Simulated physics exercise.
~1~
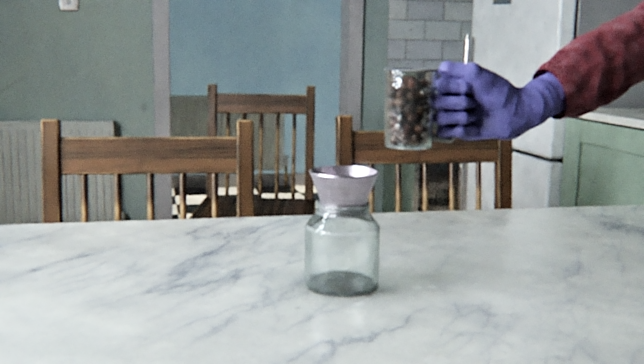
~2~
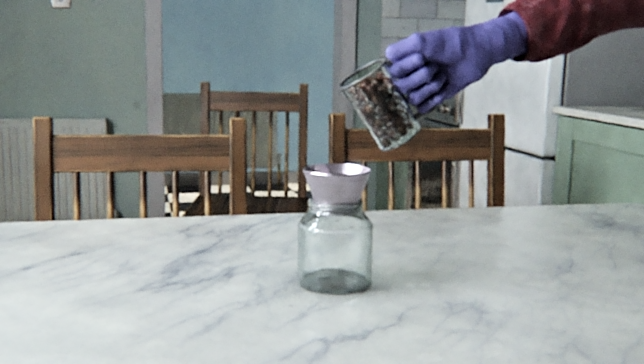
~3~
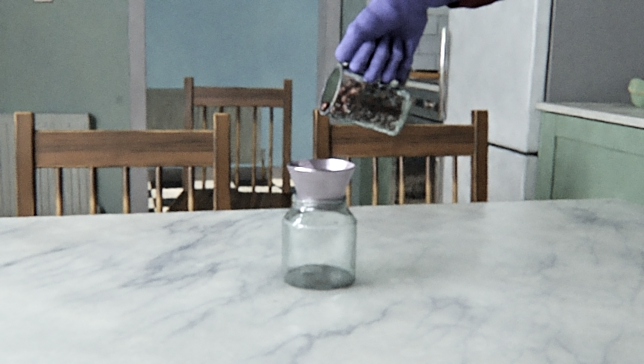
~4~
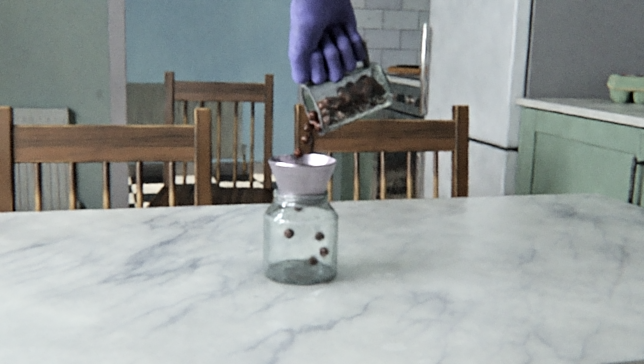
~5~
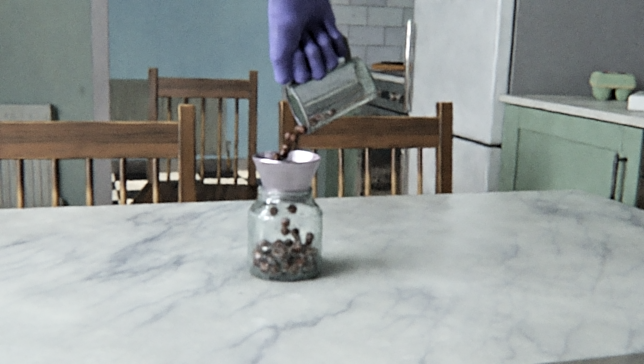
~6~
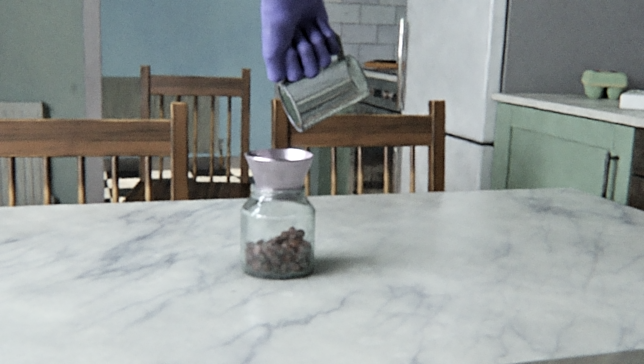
At a marble kitchen table, a purple-gloved hand moves a glass cup left and tips chocolate balls through a funnel into a jar.
